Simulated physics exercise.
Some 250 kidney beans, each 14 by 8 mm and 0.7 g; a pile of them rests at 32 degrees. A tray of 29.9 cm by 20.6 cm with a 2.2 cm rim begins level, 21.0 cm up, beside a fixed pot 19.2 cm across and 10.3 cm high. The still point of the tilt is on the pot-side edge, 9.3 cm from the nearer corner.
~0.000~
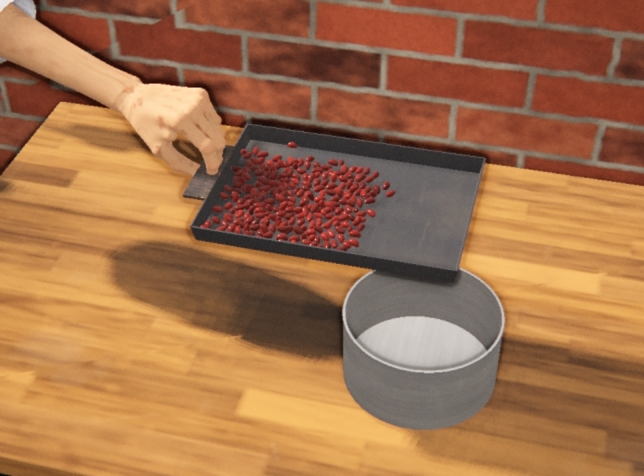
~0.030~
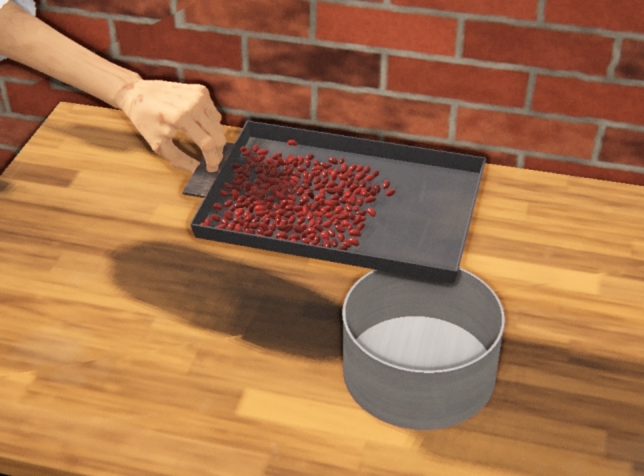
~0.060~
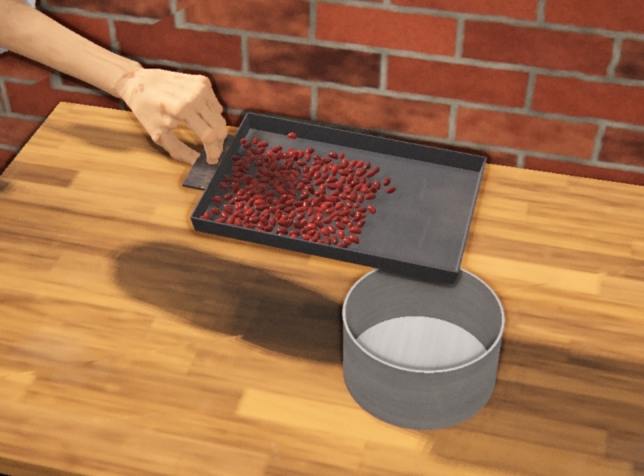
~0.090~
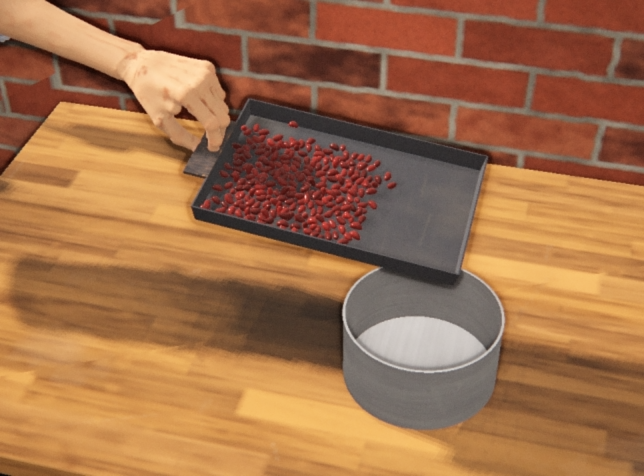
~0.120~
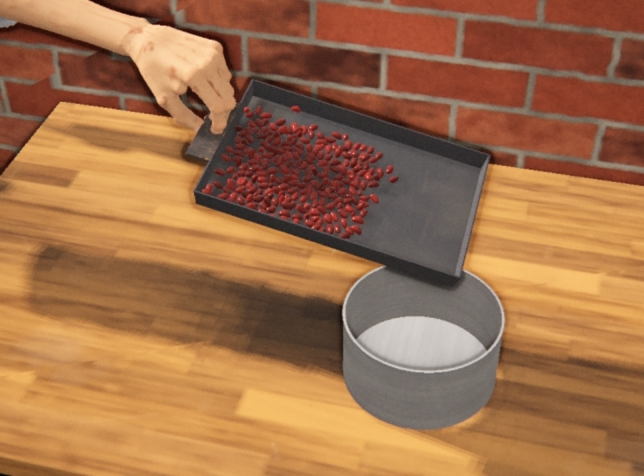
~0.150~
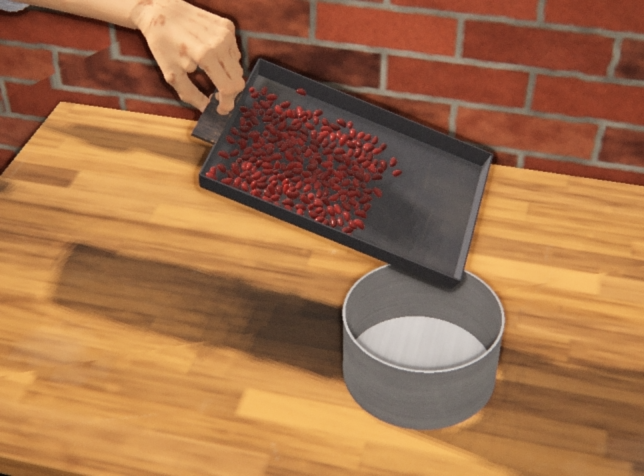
The footage shows a hand holding a dark tray of red kidney beans above a wooden table beside a round grey pot, then raising the handle side so the tray tilts steadily toward the pot while the beans stay bunched together.
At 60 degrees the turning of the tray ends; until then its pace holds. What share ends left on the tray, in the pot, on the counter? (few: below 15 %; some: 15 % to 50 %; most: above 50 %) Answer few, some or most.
Tray some, pot few, counter most.
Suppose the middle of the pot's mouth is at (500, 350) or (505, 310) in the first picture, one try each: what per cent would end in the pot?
About 70 and 45 per cent.
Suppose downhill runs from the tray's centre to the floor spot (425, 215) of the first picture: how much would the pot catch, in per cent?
Some 5 per cent.
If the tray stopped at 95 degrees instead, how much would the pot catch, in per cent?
It would be near 10 per cent.
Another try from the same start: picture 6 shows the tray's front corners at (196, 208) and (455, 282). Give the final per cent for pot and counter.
Pot 35, counter 30.
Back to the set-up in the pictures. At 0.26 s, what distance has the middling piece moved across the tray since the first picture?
About 0 cm.
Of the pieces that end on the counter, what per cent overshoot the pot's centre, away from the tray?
Roughly 100 per cent.
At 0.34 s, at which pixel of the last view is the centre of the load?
Around (373, 130).
Then, at 0.26 s, tilt 42 degrees; the tray holds 100 %, the pot 0 %.
After 0.34 s, tilt 56 degrees; the tray holds 100 %, the pot 0 %.
After 0.55 s, tilt 60 degrees; the tray holds 70 %, the pot 0 %.
At rest (2.3 s), tray 30 %, pot 5 %, counter 65 %.
